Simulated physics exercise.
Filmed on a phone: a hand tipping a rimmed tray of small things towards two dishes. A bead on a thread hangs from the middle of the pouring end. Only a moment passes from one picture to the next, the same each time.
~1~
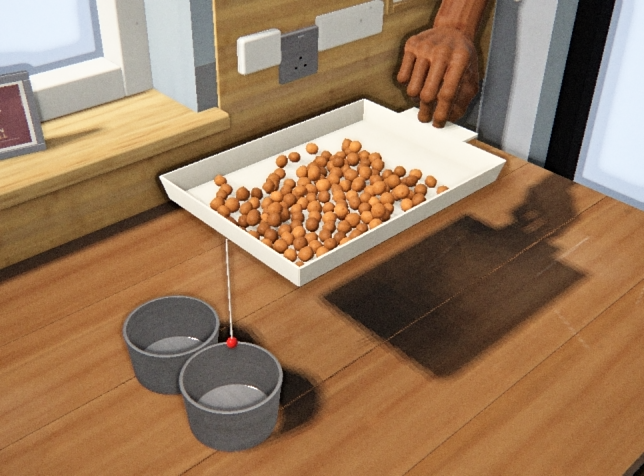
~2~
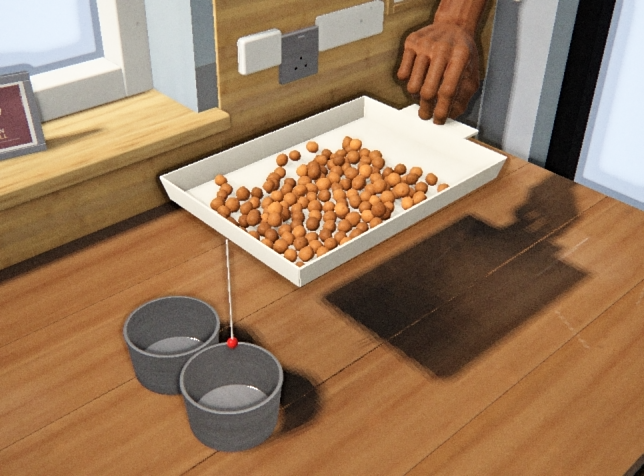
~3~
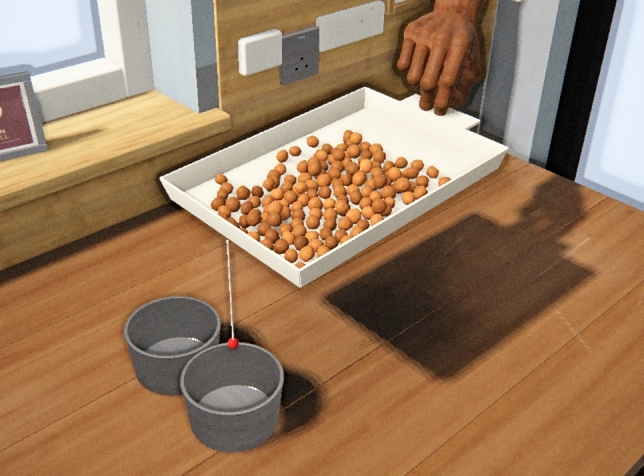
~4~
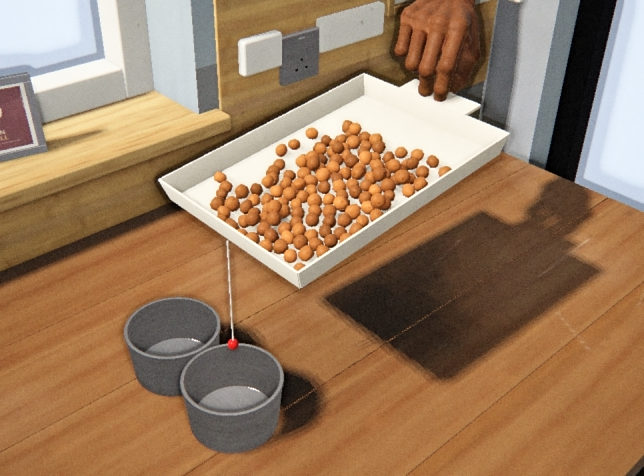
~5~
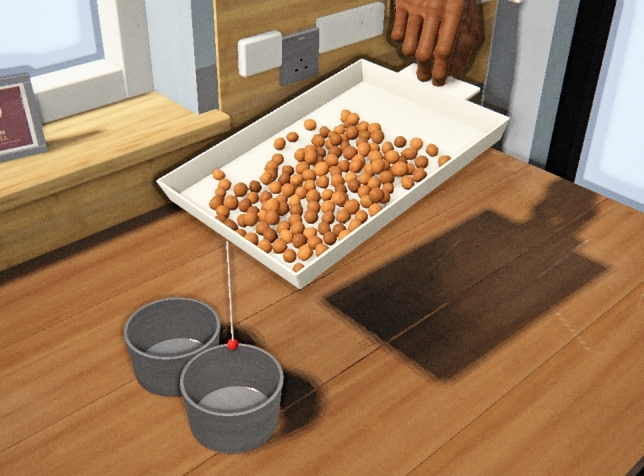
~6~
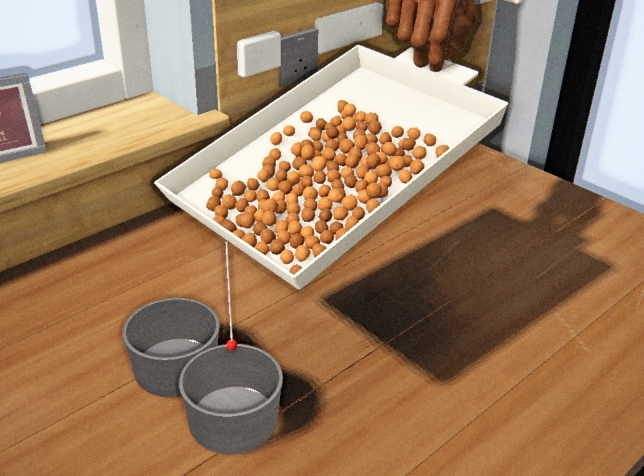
A hand slowly raises one end of a white tray of hazelnuts above two dishes.
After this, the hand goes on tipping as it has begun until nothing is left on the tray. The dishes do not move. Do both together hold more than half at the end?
The two hold only the smaller part of the load.
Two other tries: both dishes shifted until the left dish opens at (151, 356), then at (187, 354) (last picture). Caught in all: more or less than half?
One: The larger part. Two: Not half.
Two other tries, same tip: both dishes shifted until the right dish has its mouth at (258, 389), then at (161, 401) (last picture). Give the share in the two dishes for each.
First some 10, then 50 per cent.
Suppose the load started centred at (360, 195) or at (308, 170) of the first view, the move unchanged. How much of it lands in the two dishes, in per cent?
In turn 10 and 20 in a hundred.
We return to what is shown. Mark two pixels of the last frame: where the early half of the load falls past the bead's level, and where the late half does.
Around (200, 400) and then (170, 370).
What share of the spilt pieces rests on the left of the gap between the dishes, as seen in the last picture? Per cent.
About 80 per cent.
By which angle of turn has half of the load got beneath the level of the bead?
At some 110 degrees.
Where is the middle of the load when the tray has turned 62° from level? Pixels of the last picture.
Close to (254, 183).
Soon, tray tipped steeply; nearly all on the tray; a stray few outside both; a stray few in the air.
A while on, tray tipped past a quarter turn; most on the tray; a stray few in the right dish; a stray few outside both; a small part in the air.
Towards the end, tray tipped past a quarter turn; a small part in the right dish; a small part in the left dish; most outside both.
Finally, tray tipped past a quarter turn; a small part in the right dish; a small part in the left dish; most outside both.
